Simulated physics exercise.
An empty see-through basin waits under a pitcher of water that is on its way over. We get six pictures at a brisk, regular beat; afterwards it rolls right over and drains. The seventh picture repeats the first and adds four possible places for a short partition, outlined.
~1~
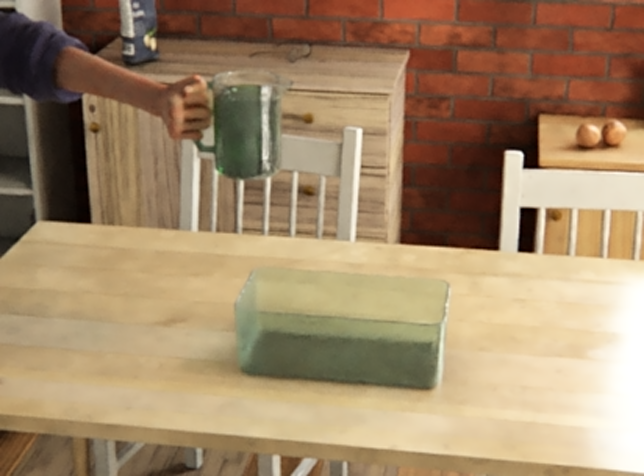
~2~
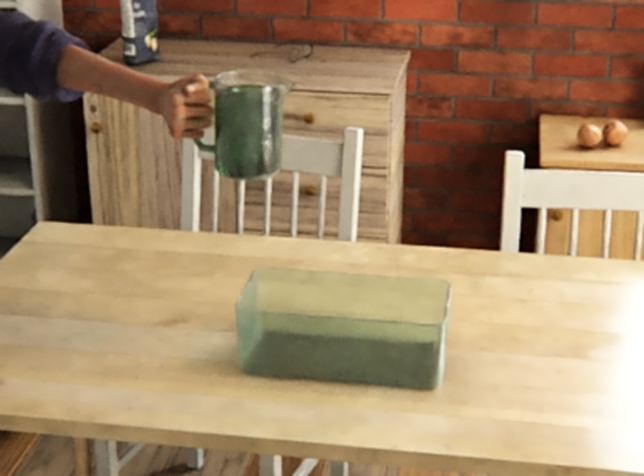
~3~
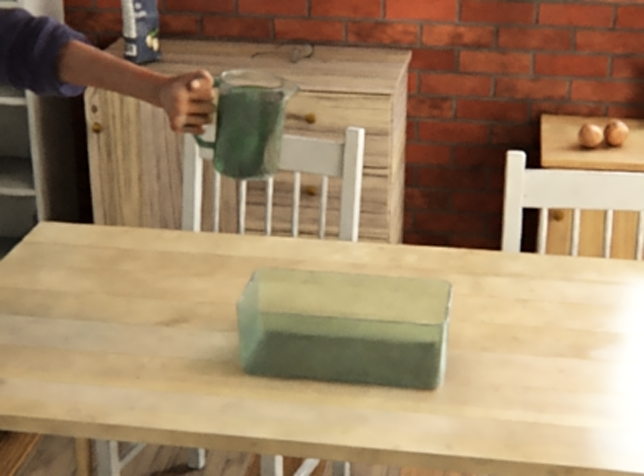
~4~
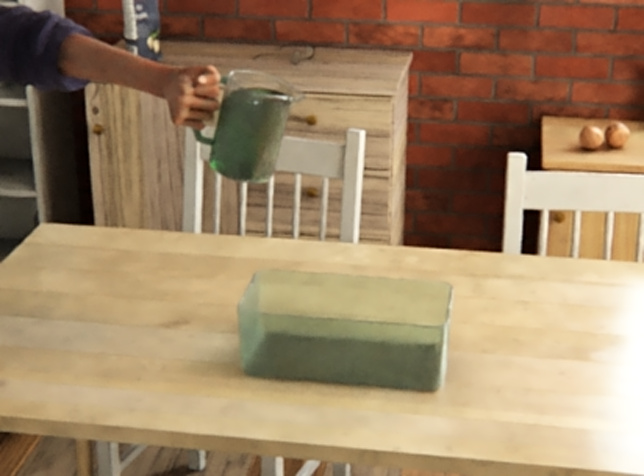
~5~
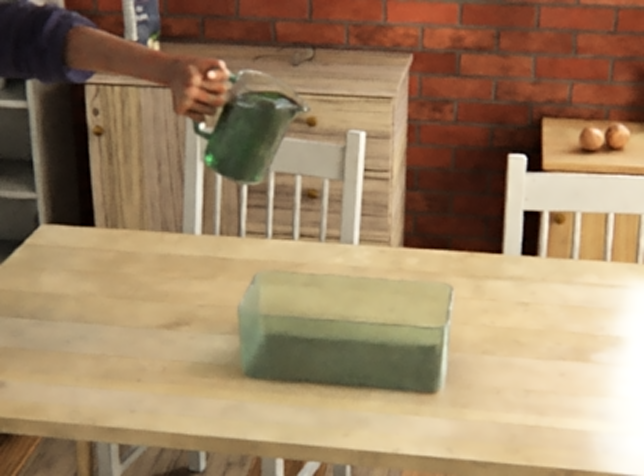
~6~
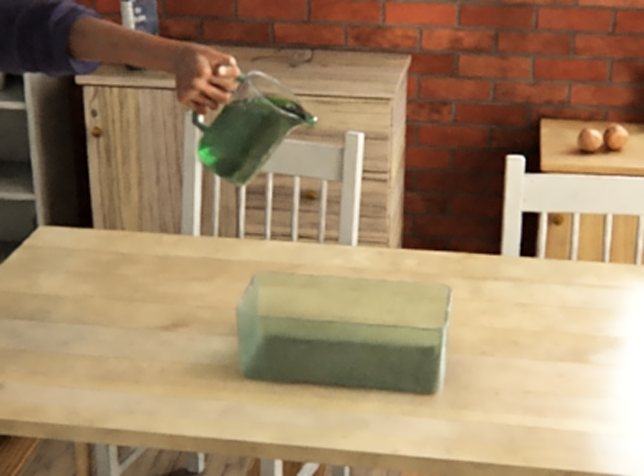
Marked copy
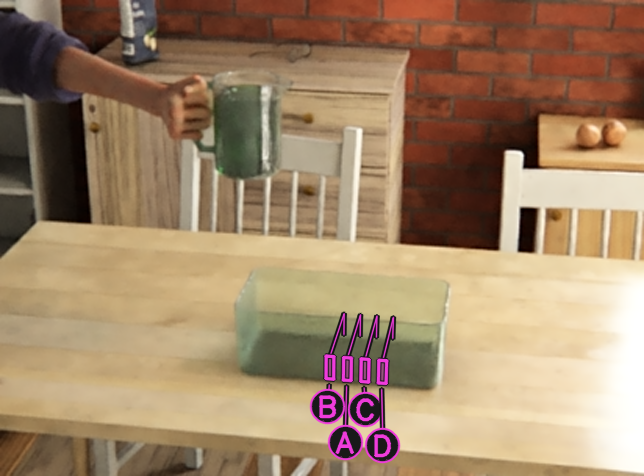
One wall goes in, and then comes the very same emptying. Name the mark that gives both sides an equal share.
Go for C.
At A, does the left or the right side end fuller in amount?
The right one.
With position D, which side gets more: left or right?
The left one.
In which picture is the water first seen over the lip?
Picture 6.
On the marked copy, A at (346, 386); B at (329, 384); C at (364, 387); D at (381, 389).
With A, about 16 % ends left of the wall and 80 % right of it; 4 % is lost outside.
With B, about 10 % ends left of the wall and 85 % right of it; 6 % is lost outside.
With C, about 57 % ends left of the wall and 40 % right of it; 3 % is lost outside.
With D, about 84 % ends left of the wall and 6 % right of it; 9 % is lost outside.
